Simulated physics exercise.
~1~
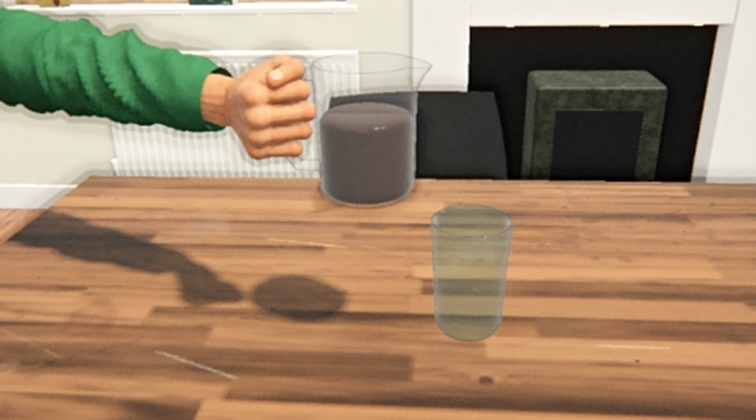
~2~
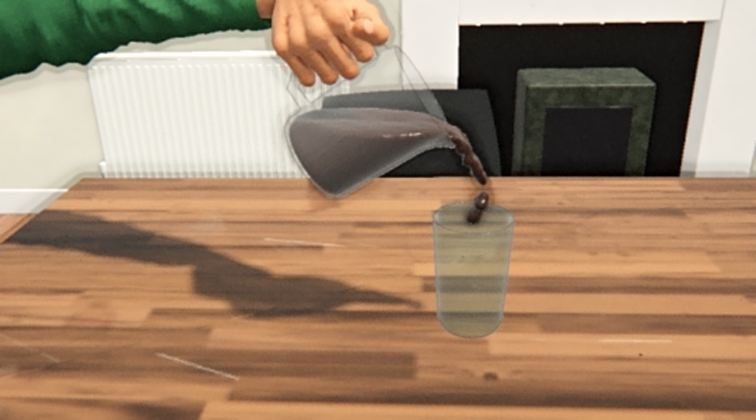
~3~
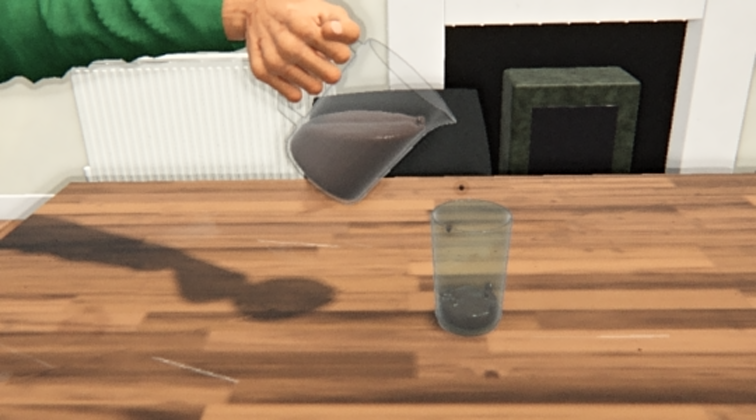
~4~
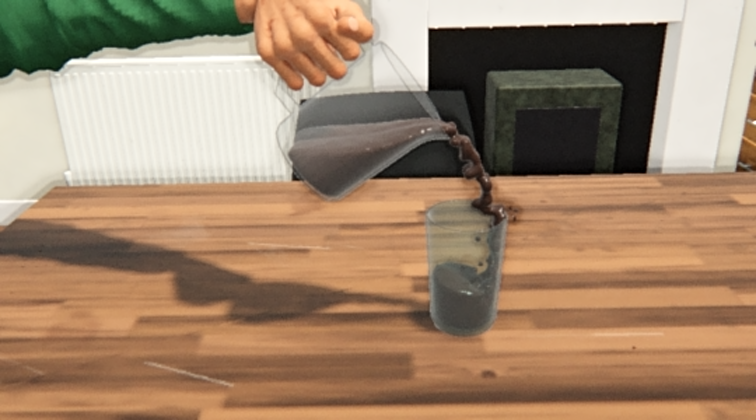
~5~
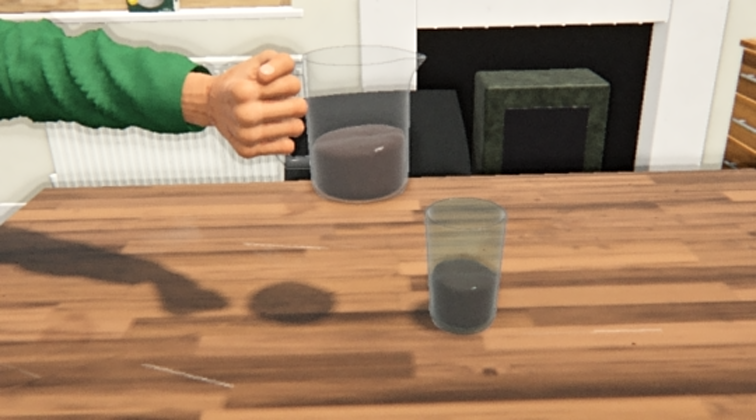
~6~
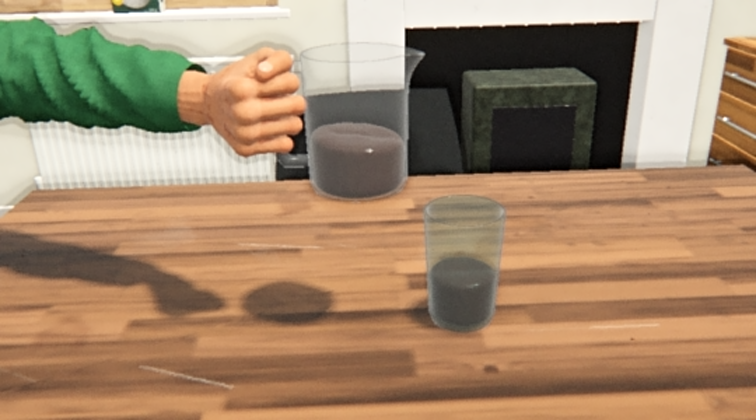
Hand in a green sleeve tilting a jug twice, pouring dark liquid into a glass, then holding it level, glass partly filled.
